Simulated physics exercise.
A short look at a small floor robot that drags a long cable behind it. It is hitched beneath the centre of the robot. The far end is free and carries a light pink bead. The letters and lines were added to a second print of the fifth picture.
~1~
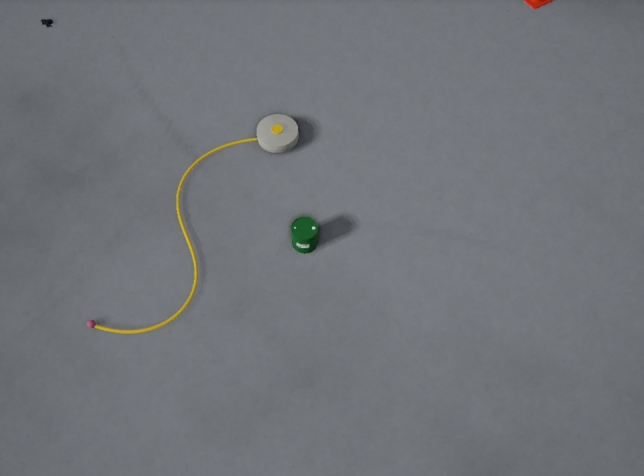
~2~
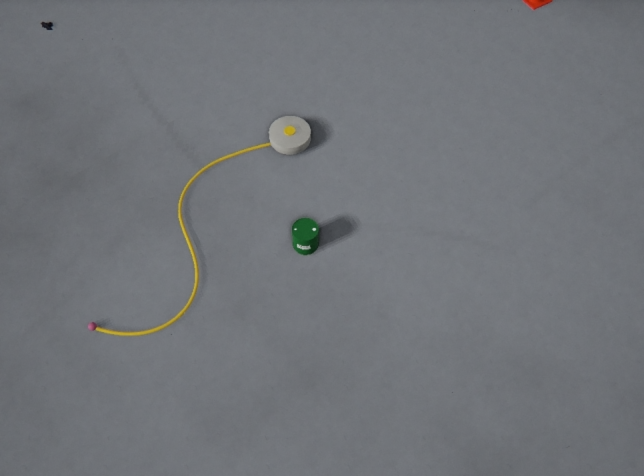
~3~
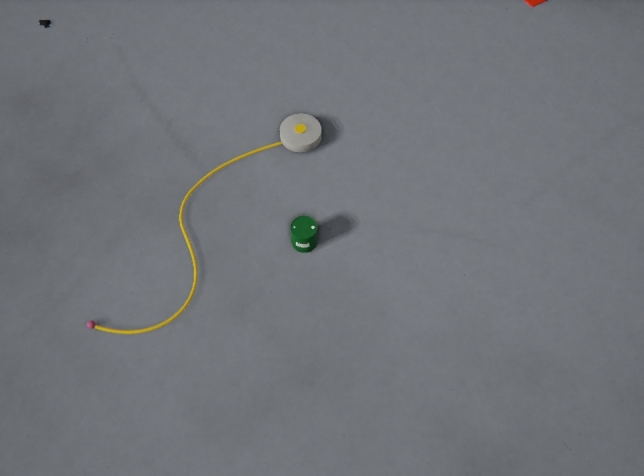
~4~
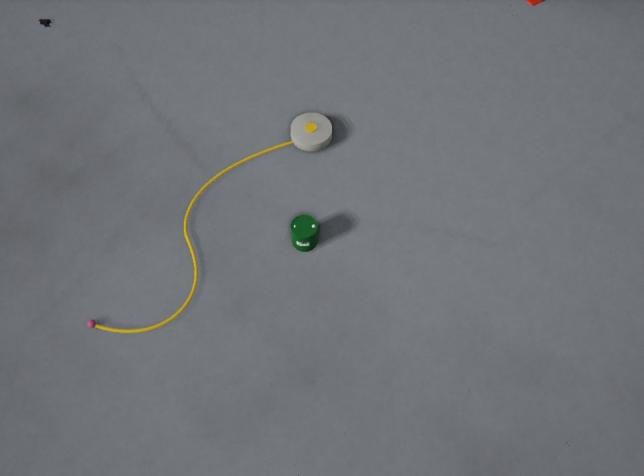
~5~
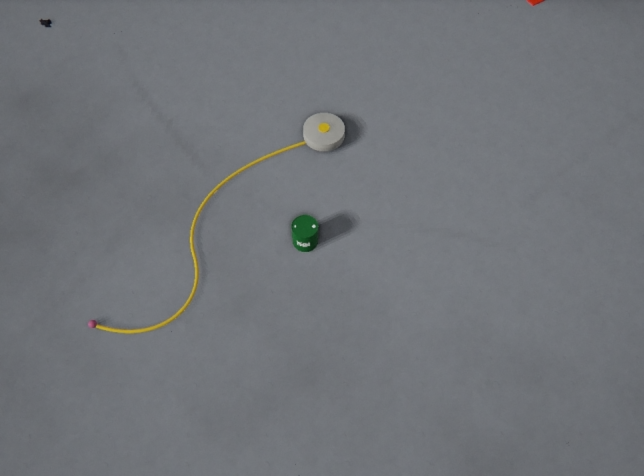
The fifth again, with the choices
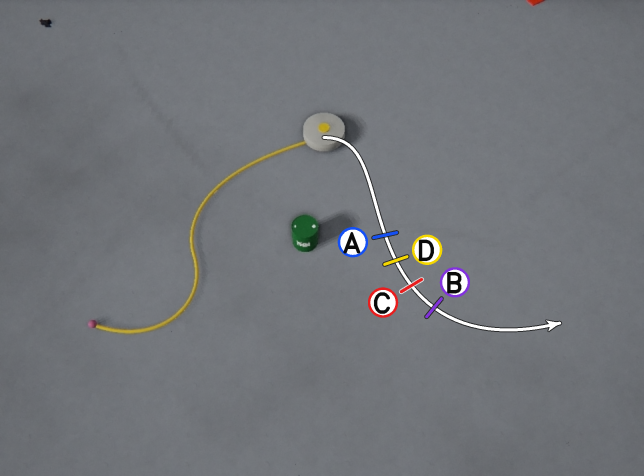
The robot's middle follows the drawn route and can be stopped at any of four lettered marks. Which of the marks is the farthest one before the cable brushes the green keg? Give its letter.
Up to mark D.
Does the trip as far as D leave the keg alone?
Yes.
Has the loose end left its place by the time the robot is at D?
By then, no.
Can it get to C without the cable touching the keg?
No.
On the marked copy, A at (385, 235); B at (434, 308); C at (411, 286); D at (396, 261); the route from (324, 137) via (396, 261) to (560, 323).
With D. Early on, robot (364, 162), middle of the cable (211, 226), free end (93, 324).
Further on, robot (379, 211), middle of the cable (213, 227), free end (93, 324).
At the end, robot (397, 257), middle of the cable (223, 232), free end (93, 324); nothing has been touched.
As for the rest, A is safe but short; B brings the cable against the keg; C brings the cable against the keg.
